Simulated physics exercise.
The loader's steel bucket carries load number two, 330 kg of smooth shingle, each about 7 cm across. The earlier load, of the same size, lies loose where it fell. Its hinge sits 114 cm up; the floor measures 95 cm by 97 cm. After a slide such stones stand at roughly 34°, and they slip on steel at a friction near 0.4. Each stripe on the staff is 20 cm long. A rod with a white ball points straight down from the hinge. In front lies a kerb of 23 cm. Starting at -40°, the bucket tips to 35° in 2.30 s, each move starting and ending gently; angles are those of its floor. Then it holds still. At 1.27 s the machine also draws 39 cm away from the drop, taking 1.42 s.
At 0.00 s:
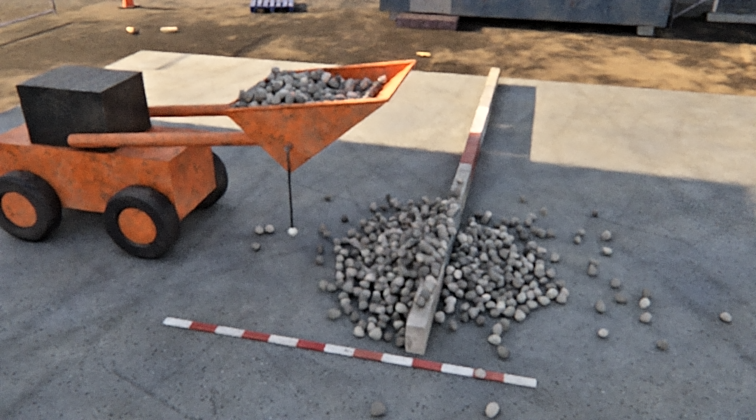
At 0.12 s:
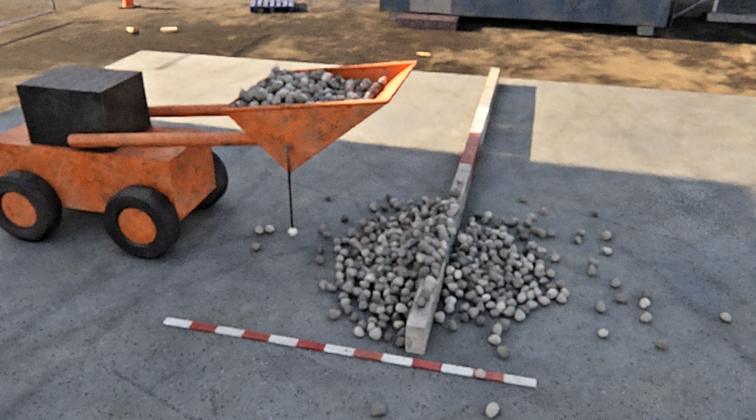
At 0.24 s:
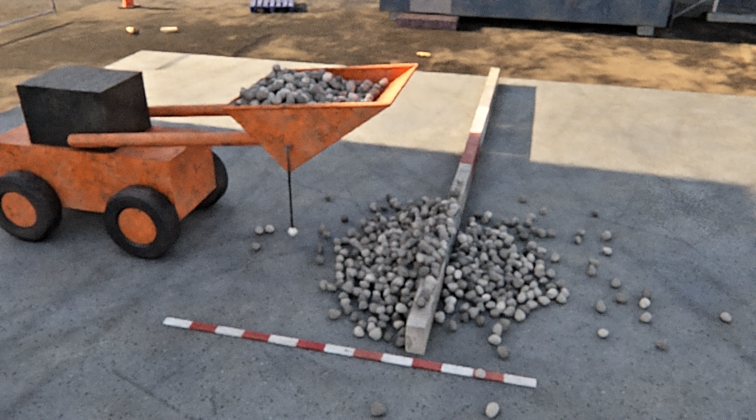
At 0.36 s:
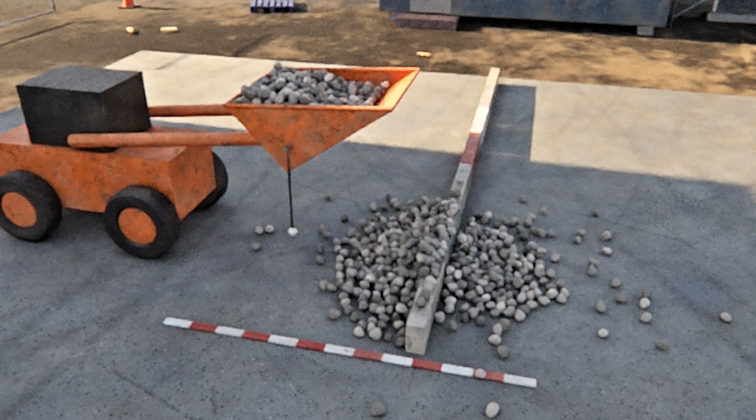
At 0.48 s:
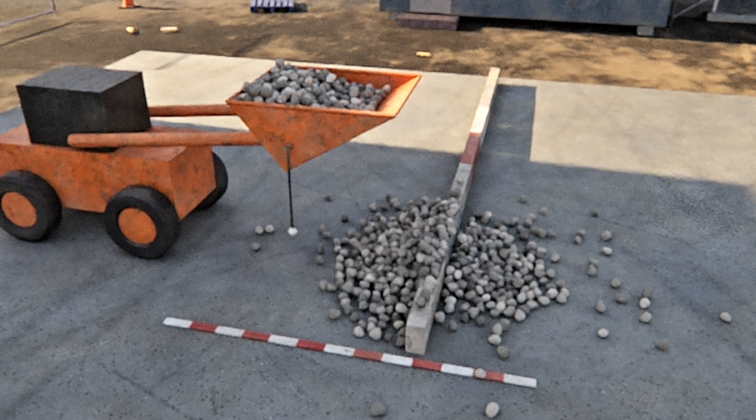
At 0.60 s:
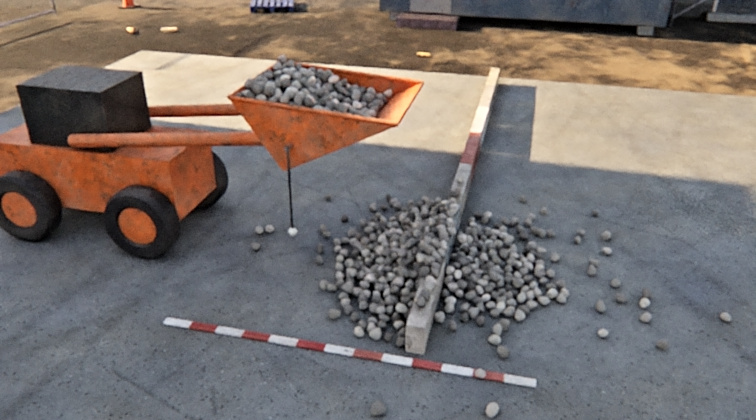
An orange loader's bucket, full of grey stones, slowly tilted its front edge downward and the stones inside shifted slightly, while the loose pile lying around a long beam on the ground stayed still.
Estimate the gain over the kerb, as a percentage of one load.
Close to 1 parts in a hundred.
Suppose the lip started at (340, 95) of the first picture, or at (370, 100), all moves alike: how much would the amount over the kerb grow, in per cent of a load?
First some 0, then 0 per cent.
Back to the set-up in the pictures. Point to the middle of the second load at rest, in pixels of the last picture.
Near (382, 240).
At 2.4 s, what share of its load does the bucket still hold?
It holds some 15 per cent.
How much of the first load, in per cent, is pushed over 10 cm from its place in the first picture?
About 10 per cent.
After 1.7 s the floor is at 23°; in per cent of one load, 94 in the bucket, 73 on this side of the kerb, 33 over the kerb; the foremost stones are at (645, 297).
After 2.4 s the floor is at 35°; in per cent of one load, 17 in the bucket, 150 on this side of the kerb, 34 over the kerb; the foremost stones are at (645, 297).
After 3.1 s the floor is at 35°; in per cent of one load, 0 in the bucket, 166 on this side of the kerb, 34 over the kerb; the foremost stones are at (645, 297).
After 5.7 s the floor is at 35°; in per cent of one load, 0 in the bucket, 166 on this side of the kerb, 34 over the kerb; the foremost stones are at (645, 297). Net gain over the kerb, 1.
